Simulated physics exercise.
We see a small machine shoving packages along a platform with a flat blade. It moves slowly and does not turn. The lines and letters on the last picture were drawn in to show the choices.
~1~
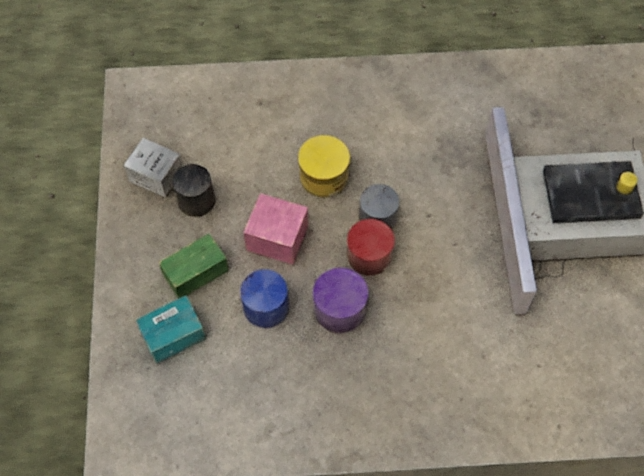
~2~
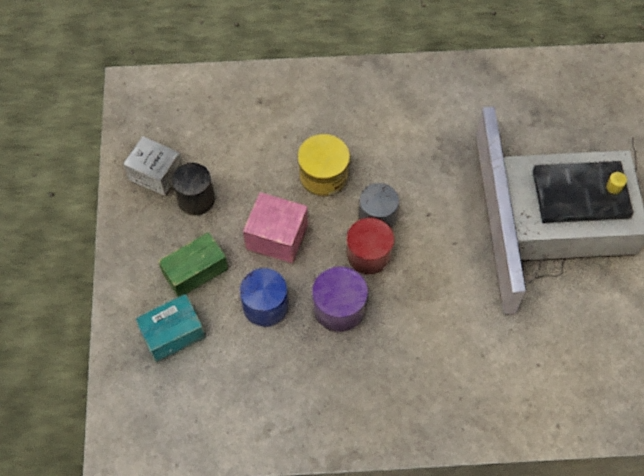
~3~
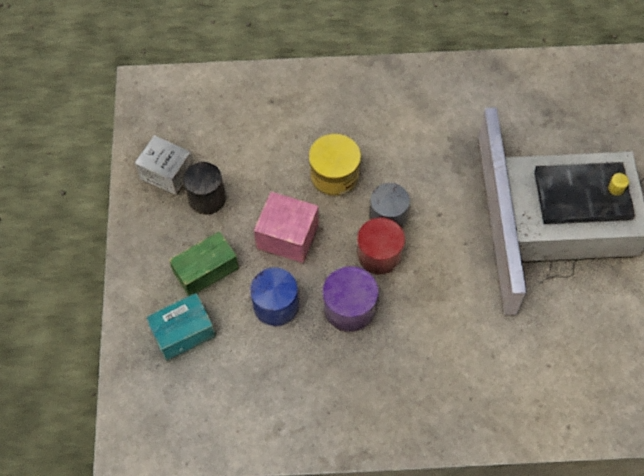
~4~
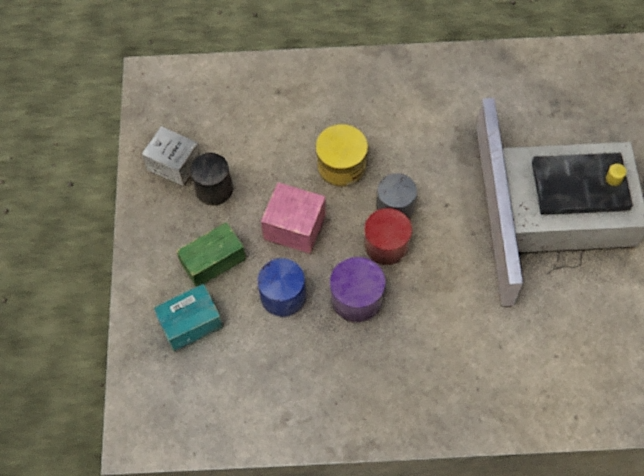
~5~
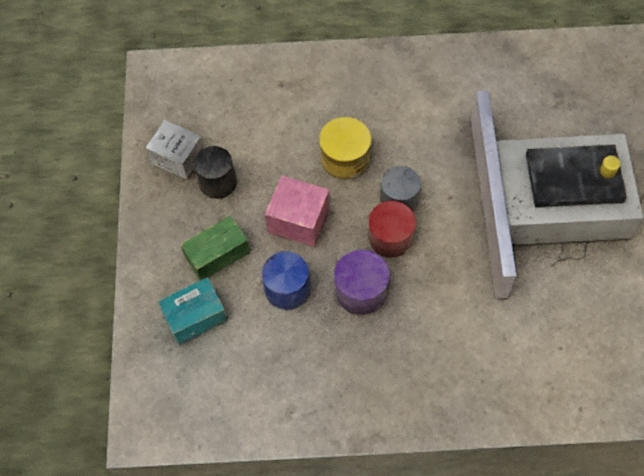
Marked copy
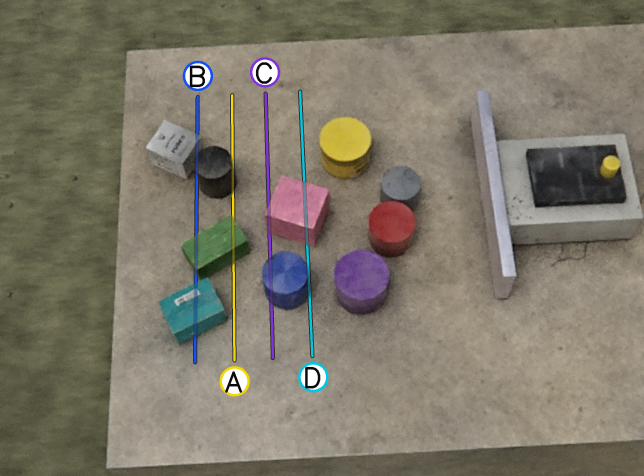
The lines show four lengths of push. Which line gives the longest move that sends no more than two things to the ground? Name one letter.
No third one falls up to B.
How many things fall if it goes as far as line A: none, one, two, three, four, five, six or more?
In all, none.
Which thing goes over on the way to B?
The green crate.
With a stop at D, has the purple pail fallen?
By then, no.
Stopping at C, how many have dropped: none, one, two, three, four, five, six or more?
The count is none.
On the copy, A at (233, 219); B at (196, 221); C at (269, 217); D at (306, 215).
On B. First, robot (461, 181); grey canister (360, 193); red pail (359, 231).
Then, robot (354, 186); green crate (177, 256); turquoise parcel (176, 318).
Finally, robot (269, 191); green crate over the edge; pink crate (127, 208); one fallen.
By contrast, A is within the limit but short; C is within the limit but short; D is within the limit but short.
